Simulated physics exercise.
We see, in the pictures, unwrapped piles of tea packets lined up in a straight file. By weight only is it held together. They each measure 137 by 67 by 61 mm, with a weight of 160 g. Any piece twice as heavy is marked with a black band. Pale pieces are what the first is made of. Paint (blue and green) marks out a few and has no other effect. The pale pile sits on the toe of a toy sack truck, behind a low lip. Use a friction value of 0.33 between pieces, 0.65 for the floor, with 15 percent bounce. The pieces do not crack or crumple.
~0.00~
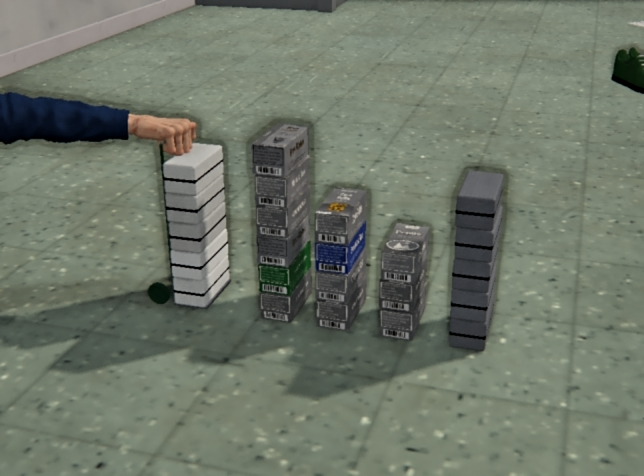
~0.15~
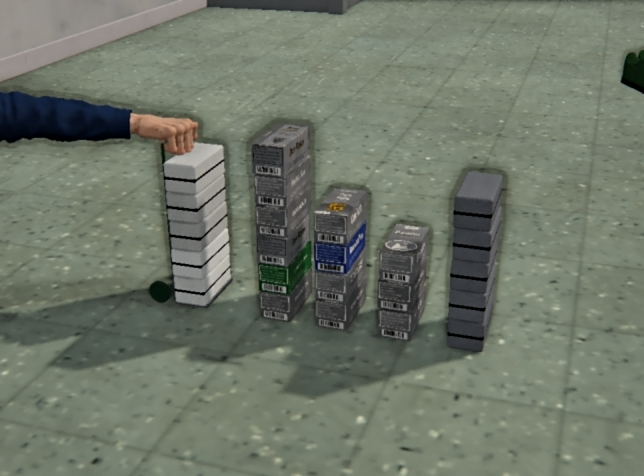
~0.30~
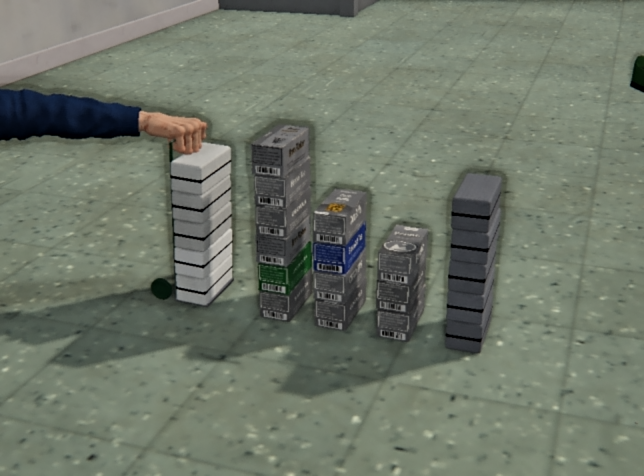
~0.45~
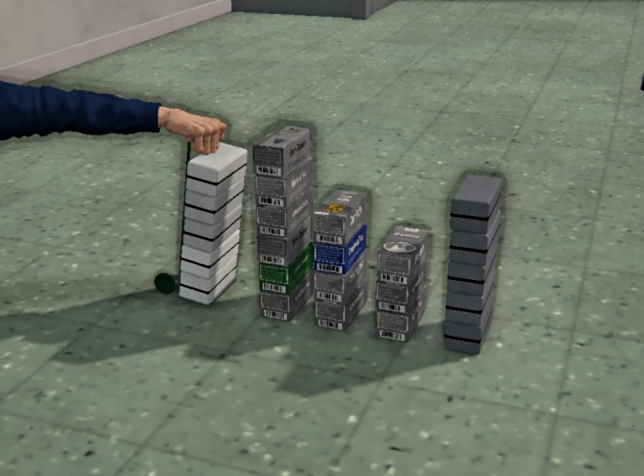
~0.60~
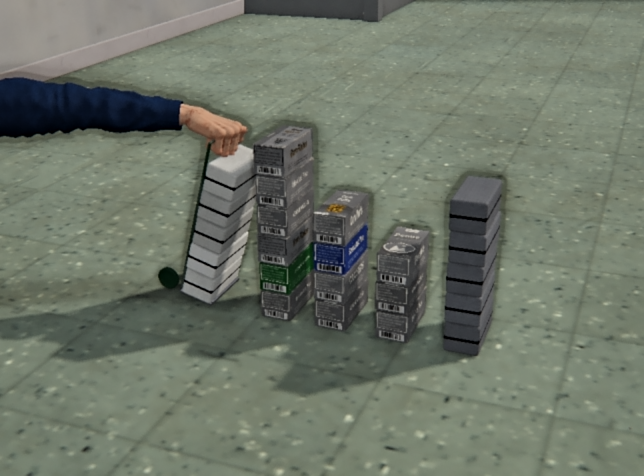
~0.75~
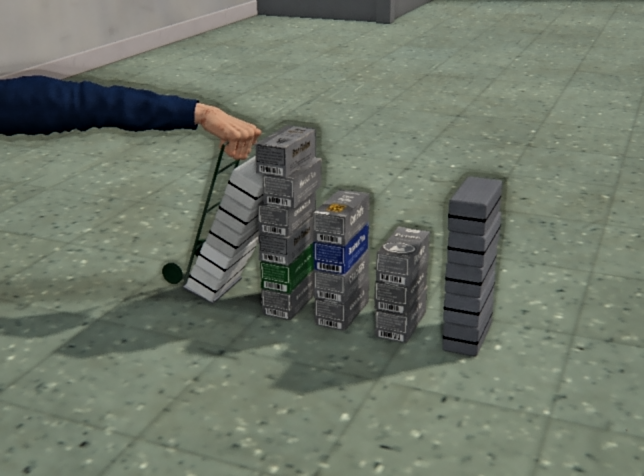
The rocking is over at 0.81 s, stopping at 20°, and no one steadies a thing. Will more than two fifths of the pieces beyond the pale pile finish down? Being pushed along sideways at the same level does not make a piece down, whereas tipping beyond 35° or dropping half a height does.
Yes, more than two fifths do.
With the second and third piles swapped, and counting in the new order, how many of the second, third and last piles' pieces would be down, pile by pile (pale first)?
Down per pile: Second 3, third 6, last 5.
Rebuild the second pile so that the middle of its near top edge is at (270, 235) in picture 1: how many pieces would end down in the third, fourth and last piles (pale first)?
Pile by pile that makes third 4, fourth 3, last 5.
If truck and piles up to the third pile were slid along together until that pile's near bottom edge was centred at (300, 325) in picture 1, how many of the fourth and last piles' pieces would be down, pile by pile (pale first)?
Fourth 2, last 5.
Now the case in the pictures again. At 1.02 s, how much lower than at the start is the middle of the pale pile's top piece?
I'd put it at close to 4 cm below where it started.
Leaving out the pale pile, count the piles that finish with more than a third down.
Count: 4.
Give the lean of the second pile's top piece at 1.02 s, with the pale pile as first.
That piece is at some 20°.
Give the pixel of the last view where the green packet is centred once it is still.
In the last picture it sits at roughly (328, 276).
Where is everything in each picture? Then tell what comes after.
In the first frame (we follow the side turned to the camera; the camera moves round a little), truck frame 0° forward; blue packet (331, 259); green packet (274, 280); no other piece has moved.
Truck frame 0° forward; blue packet (330, 259), in the second frame.
Truck frame 3° forward; blue packet (329, 259), in the third frame.
Truck frame 9° forward, top of the pale pile leaning 9°; blue packet (329, 259); no other piece has moved, in the fourth frame.
Truck frame (204, 174) 15° forward, top of the pale pile leaning 16°; green packet (274, 279); no other piece has moved, in the fifth frame.
Truck frame (216, 175) 20° forward, top of the pale pile leaning 25°; green packet (275, 278); blue packet (329, 259); one has shifted, in the sixth frame.
Around 1.02 s, 5 of the pale pile down; none of the 18 other packets down, 8 disturbed; green packet tipped 15°; blue packet displaced 10 mm.
Around 1.24 s, 5 of the pale pile down; 5 of the 18 other packets down; green packet tipped 40°; blue packet tipped 31°.
Around 1.68 s, 5 of the pale pile down; 18 of the 18 other packets down; green packet tipped 39°; blue packet tipped 37°, 44 mm lower.
Finally (2.4 s), 5 of the pale pile down; 18 of the 18 other packets down; green packet tipped 39°; blue packet tipped 38°, 43 mm lower. That is 100 per cent. Seen by the last camera, middles, green packet near (328, 276), blue packet near (424, 280).
